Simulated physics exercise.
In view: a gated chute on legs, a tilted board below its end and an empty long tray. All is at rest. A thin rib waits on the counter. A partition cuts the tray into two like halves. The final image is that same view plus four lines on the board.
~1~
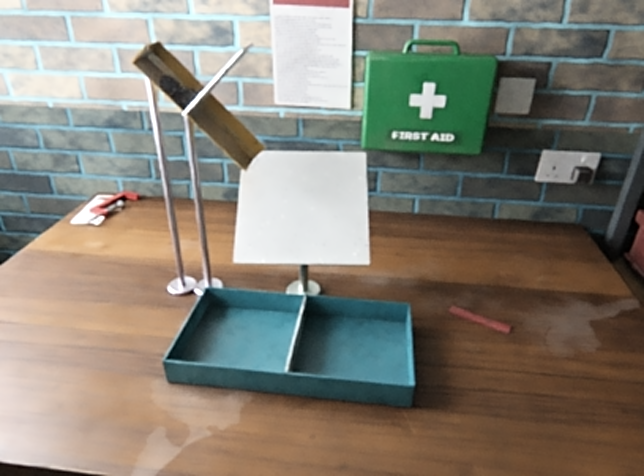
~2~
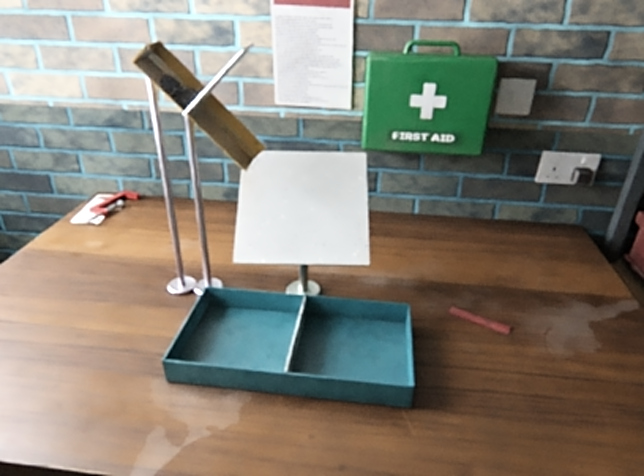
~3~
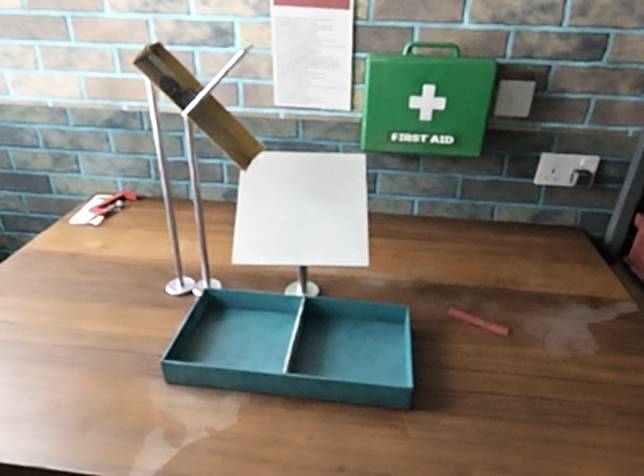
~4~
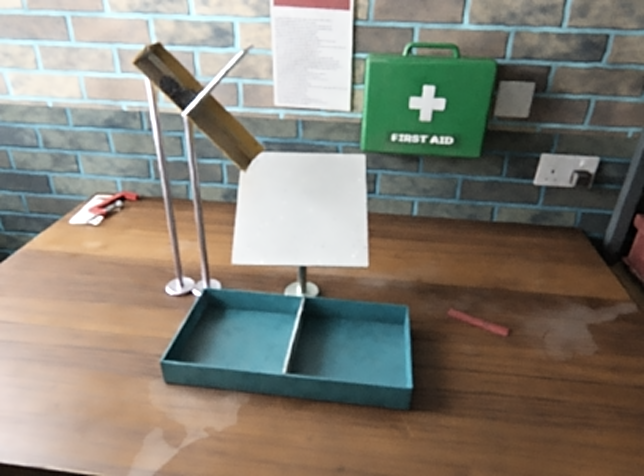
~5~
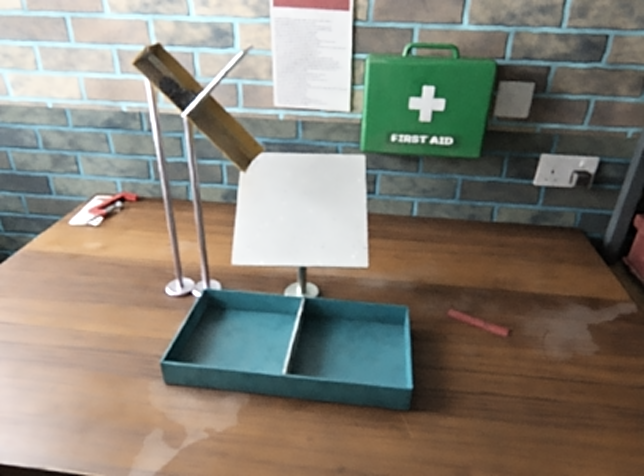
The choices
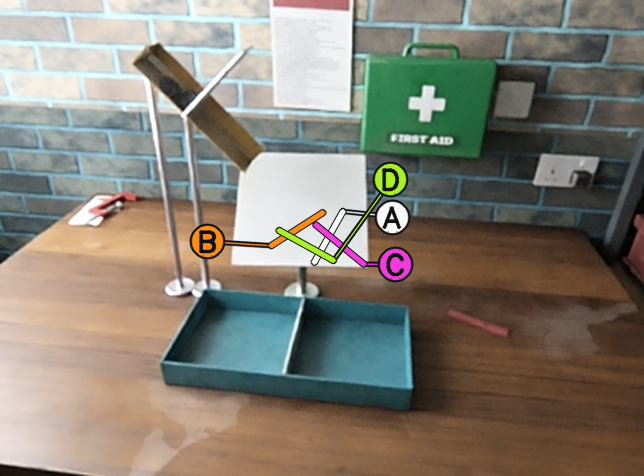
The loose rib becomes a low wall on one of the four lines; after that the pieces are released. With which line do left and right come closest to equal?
I would pick line A.
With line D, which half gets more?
The right half.
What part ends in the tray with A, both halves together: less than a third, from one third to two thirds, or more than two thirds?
It is more than two thirds.
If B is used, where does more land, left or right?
The left half.
On the marked copy, line A from (342, 211) to (314, 262); line B from (322, 212) to (271, 245); line C from (315, 224) to (363, 264); line D from (279, 230) to (333, 260).
Choosing A, of what is caught, close to two thirds in the left half, close to a third in the right.
Choosing B, of what is caught, the bulk in the left half, a small share in the right.
Choosing C, of what is caught, close to a quarter in the left half, the bulk in the right.
Choosing D, of what is caught, a small share in the left half, all but a few in the right.
